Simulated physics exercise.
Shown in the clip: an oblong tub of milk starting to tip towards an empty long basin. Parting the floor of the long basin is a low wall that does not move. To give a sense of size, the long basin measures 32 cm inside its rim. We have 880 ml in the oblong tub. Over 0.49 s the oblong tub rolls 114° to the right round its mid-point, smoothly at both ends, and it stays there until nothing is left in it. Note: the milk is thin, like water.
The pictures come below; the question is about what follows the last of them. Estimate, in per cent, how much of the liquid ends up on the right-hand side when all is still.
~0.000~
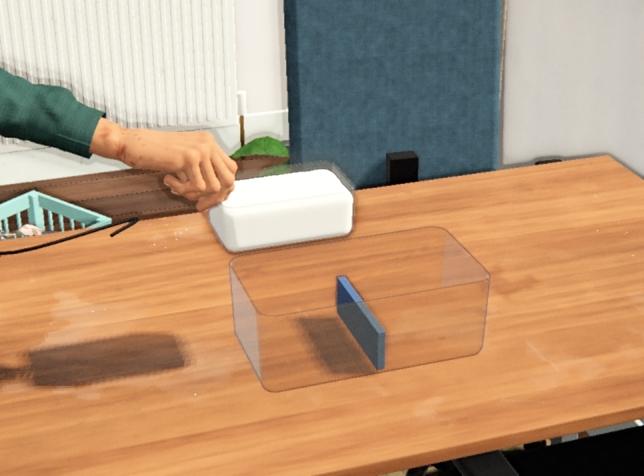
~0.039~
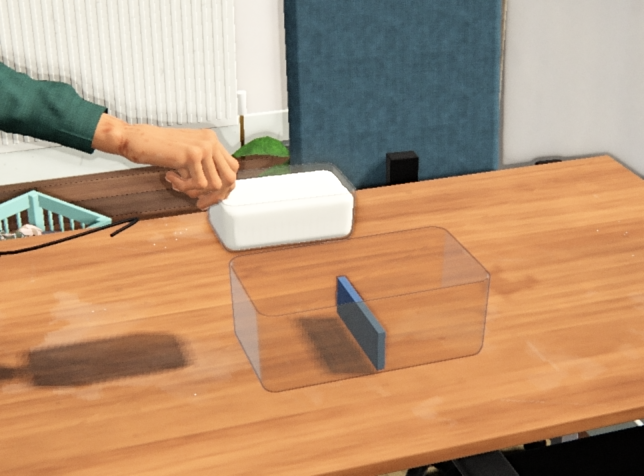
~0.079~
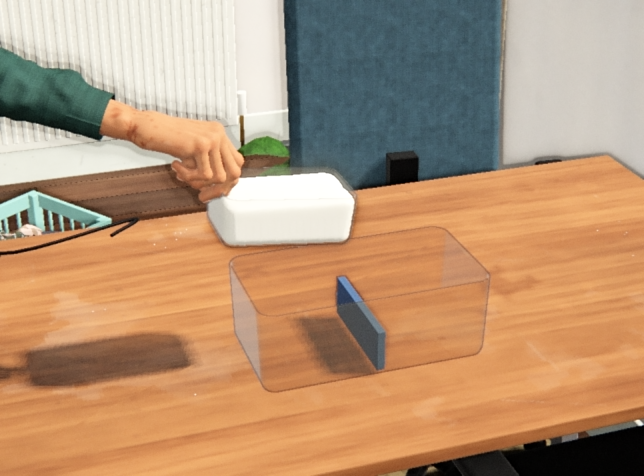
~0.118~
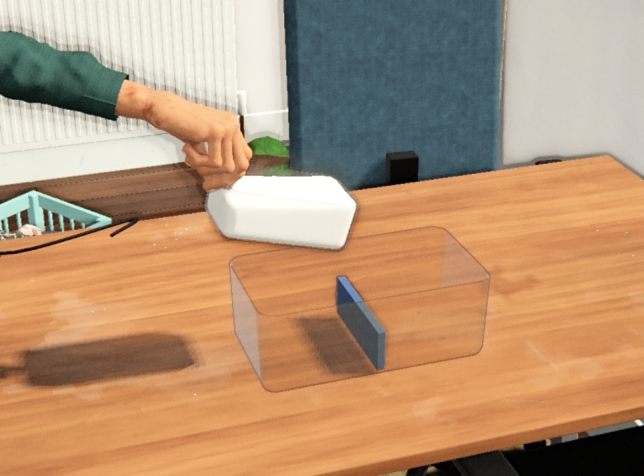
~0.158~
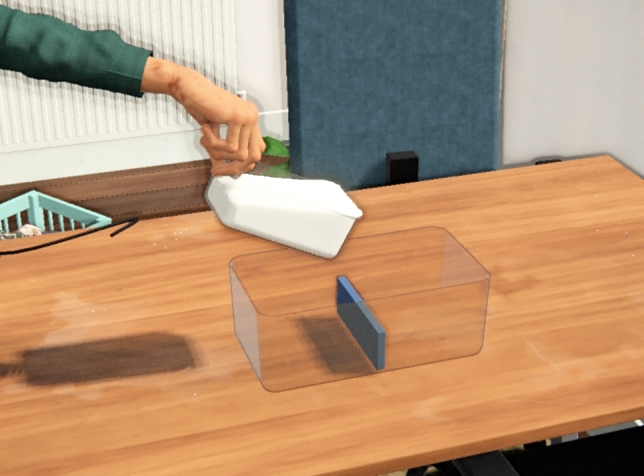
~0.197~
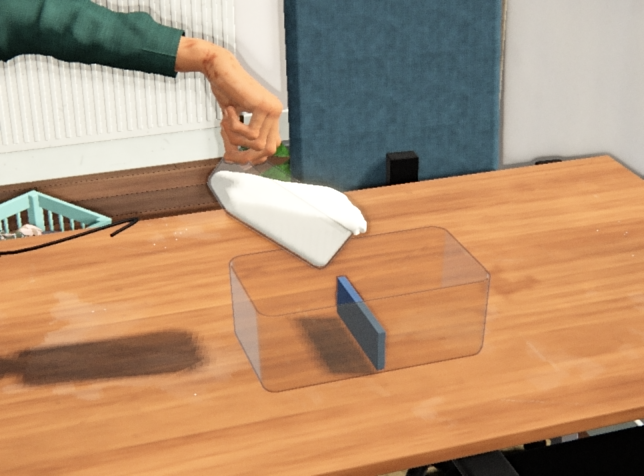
46 %.
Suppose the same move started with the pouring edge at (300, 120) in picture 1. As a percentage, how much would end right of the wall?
10 %.
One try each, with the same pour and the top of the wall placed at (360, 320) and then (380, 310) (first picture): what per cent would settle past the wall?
First try about 45 %, second try about 25 %.
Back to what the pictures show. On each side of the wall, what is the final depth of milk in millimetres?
Some 18 mm on the left and some 18 mm on the right.
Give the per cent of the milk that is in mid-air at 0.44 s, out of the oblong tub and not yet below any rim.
Near 5 in a hundred.
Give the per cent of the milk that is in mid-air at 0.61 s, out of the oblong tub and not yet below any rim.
Estimated airborne part: Roughly 14 per cent.
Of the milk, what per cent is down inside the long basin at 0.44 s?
I'd put it near 84 percent.
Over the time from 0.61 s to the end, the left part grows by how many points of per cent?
About 7 per cent.
After 0.44 s the tilt is 110° and 10 per cent is still to pour, 38 is left of the wall and 47 right of it.
After 0.61 s the tilt is 114° and 2 per cent is still to pour, 45 is left of the wall and 40 right of it.
After 0.79 s the tilt is 114° and 0 per cent is still to pour, 50 is left of the wall and 46 right of it.
After 0.99 s the tilt is 114° and 0 per cent is still to pour, 51 is left of the wall and 46 right of it.
In the end 51 per cent lies left of the wall, 46 right of it and 3 outside.
